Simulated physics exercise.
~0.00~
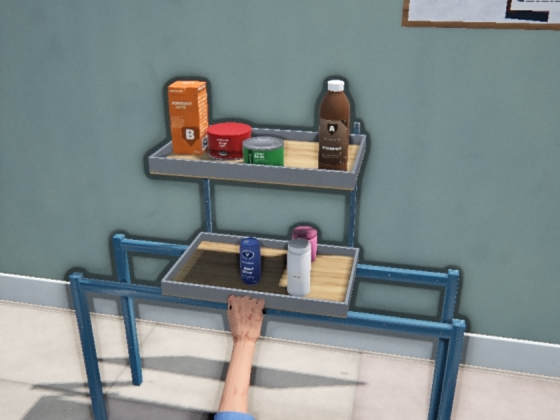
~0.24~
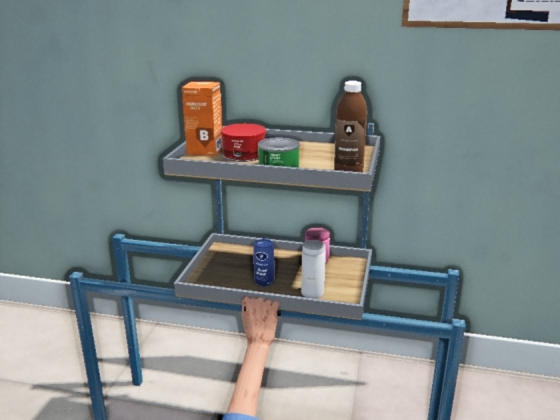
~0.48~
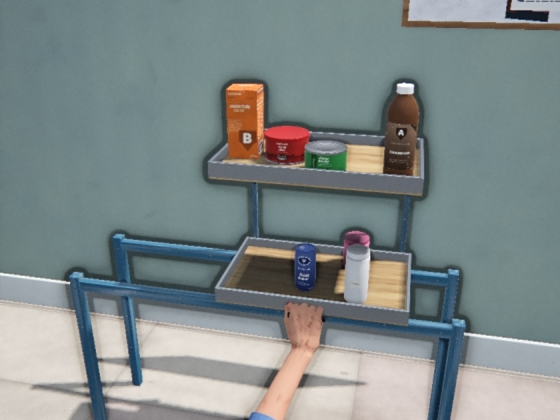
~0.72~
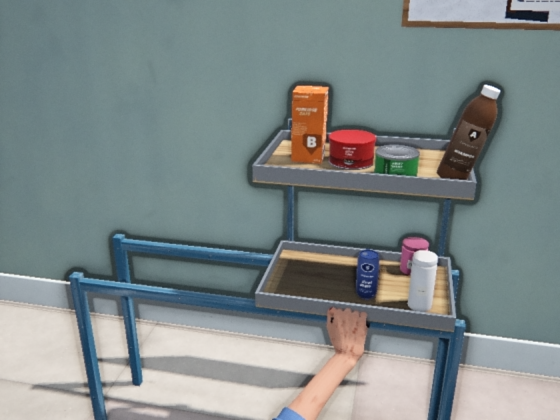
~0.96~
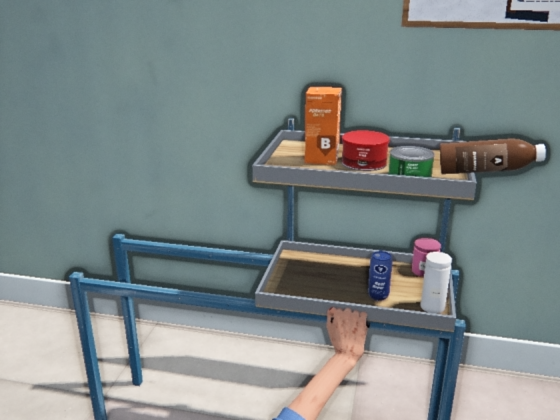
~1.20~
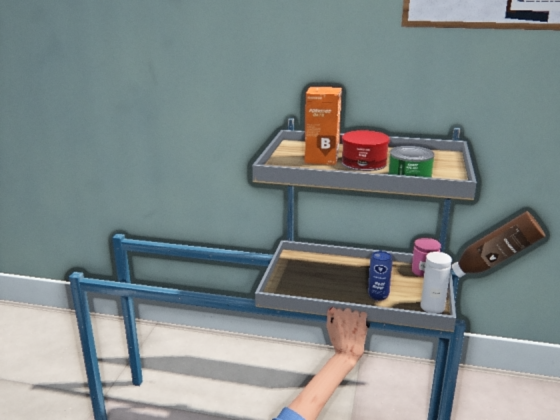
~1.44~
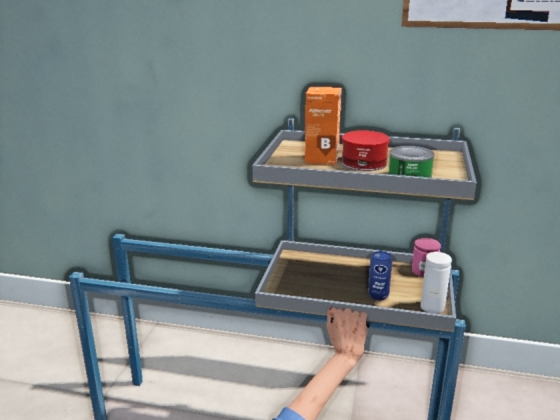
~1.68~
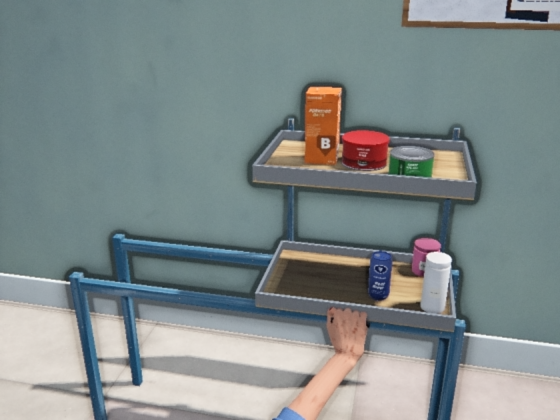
A hand slides a two-tier shelf right until the brown bottle tips and falls off.
